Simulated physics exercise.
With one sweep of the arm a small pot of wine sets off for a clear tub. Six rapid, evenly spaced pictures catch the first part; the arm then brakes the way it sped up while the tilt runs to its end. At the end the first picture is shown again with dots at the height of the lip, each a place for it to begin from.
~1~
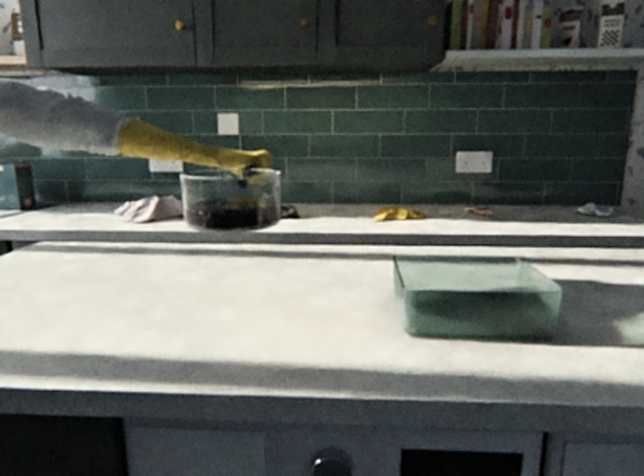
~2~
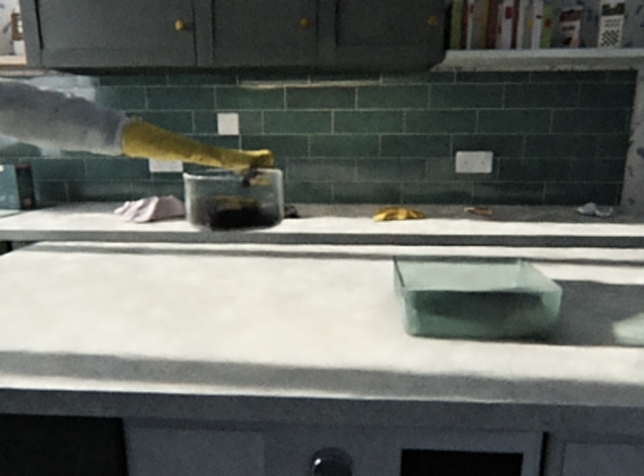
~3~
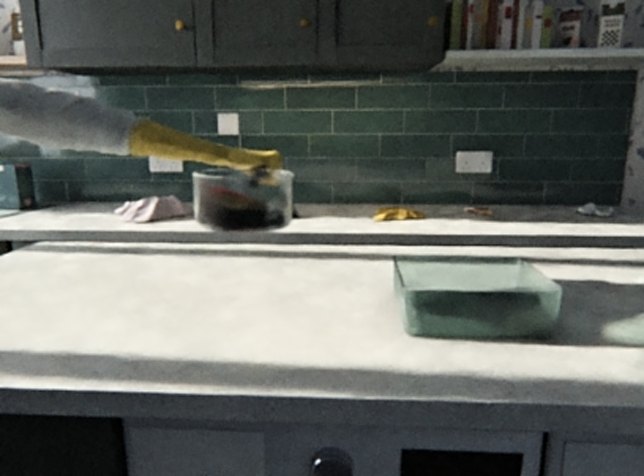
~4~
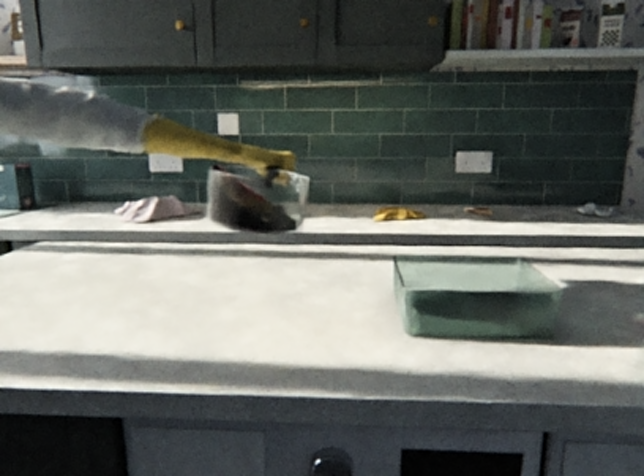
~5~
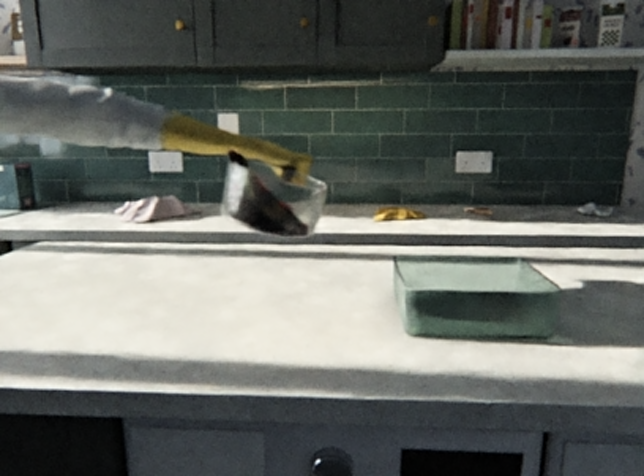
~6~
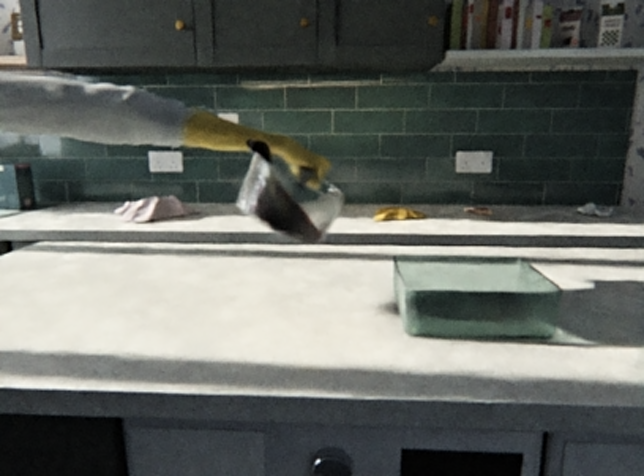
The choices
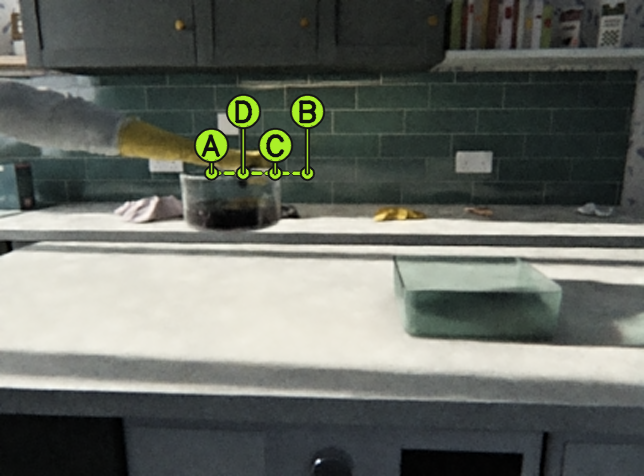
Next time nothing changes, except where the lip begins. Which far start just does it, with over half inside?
The limit is B.
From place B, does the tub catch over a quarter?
Yes.
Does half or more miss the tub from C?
Yes, it does.
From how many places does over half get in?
One of the four.
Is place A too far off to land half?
Yes, it does.
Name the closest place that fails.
The answer is C.
On the marked copy, A at (211, 173); B at (307, 173); C at (275, 173); D at (243, 173).
If A is chosen, about 6 % lands in the tub, 91 % falls short.
If B is chosen, about 64 % lands in the tub, 24 % falls short and 12 % goes beside or beyond.
If C is chosen, about 36 % lands in the tub, 54 % falls short and 10 % goes beside or beyond.
If D is chosen, about 16 % lands in the tub, 79 % falls short and 5 % goes beside or beyond.
